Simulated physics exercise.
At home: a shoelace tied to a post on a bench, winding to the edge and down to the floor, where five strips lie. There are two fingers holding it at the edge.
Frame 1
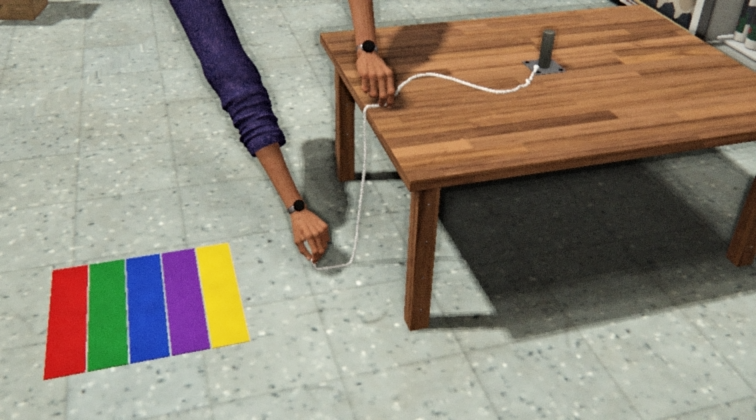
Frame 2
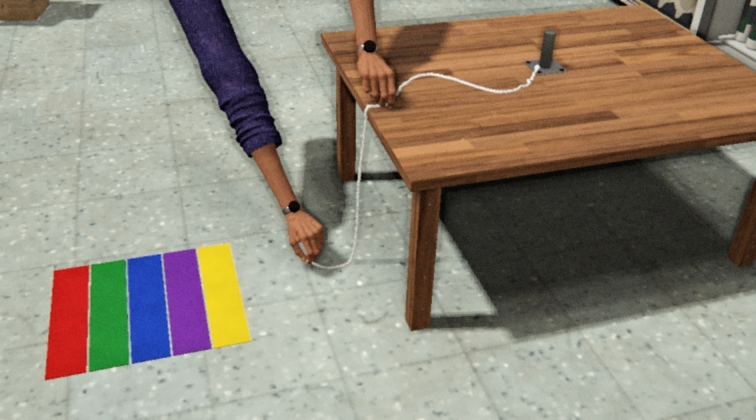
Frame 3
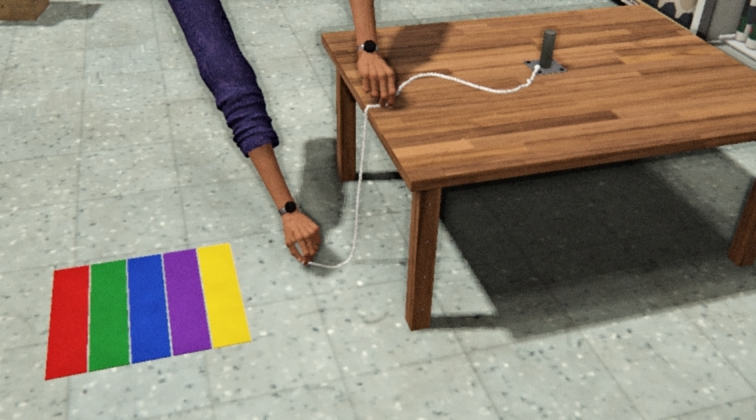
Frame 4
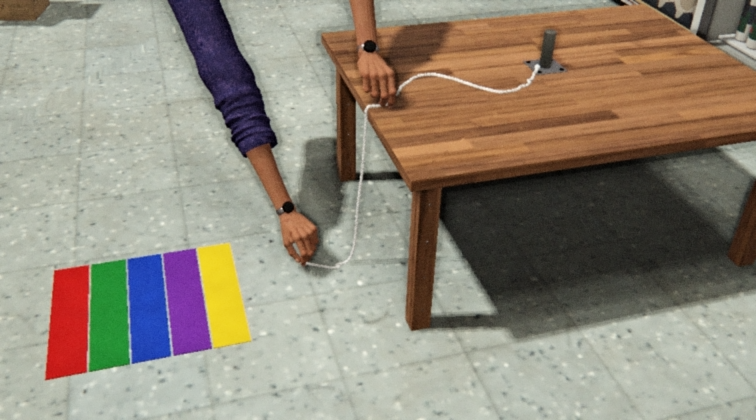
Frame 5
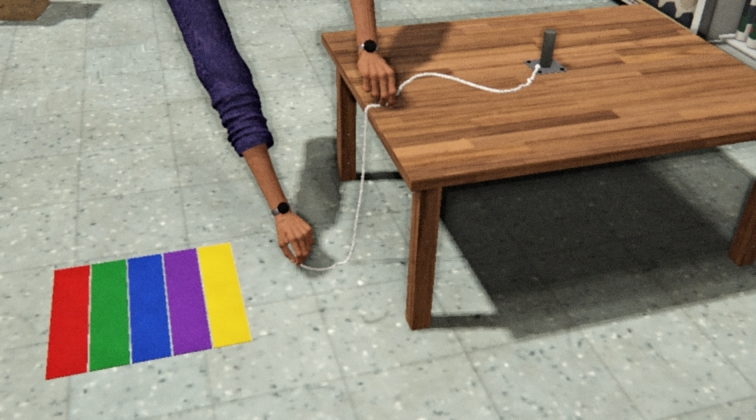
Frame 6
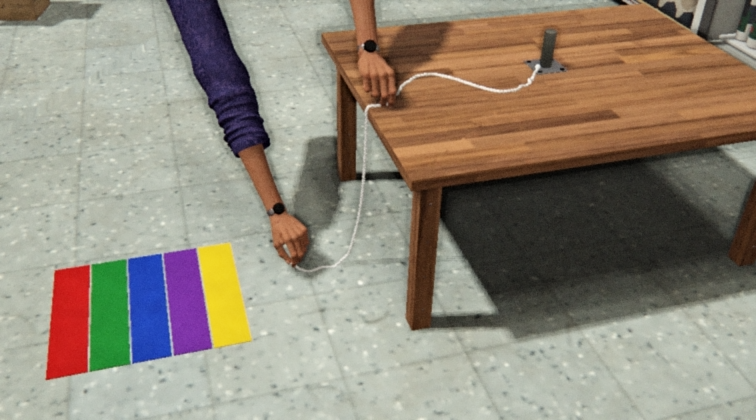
The clip opens on a white cord running from a post on a wooden table to its edge, pinched there by one hand, while another hand holds its end near the floor. The lower hand slowly draws the end slightly left, toward five coloured strips, as the upper hand stays still.
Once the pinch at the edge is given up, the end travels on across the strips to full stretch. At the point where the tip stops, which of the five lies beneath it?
The green strip lies beneath it.
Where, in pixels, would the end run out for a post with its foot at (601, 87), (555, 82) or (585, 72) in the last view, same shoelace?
(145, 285), (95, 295) and (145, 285).
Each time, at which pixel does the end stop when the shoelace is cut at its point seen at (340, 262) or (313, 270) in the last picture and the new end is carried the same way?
Case by case: Roughly (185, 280), then roughly (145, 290).
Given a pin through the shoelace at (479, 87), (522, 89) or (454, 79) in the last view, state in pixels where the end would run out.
Roughly (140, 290), (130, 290) and (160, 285), in that order.
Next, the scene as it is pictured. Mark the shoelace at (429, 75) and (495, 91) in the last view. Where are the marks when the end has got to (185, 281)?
The first sits at about (394, 92) and the second at about (459, 79).
Soon after, end near (185, 281); over purple.
Then, end near (135, 289); over blue.
At full stretch, end near (105, 294); over green. It halts on the green strip.
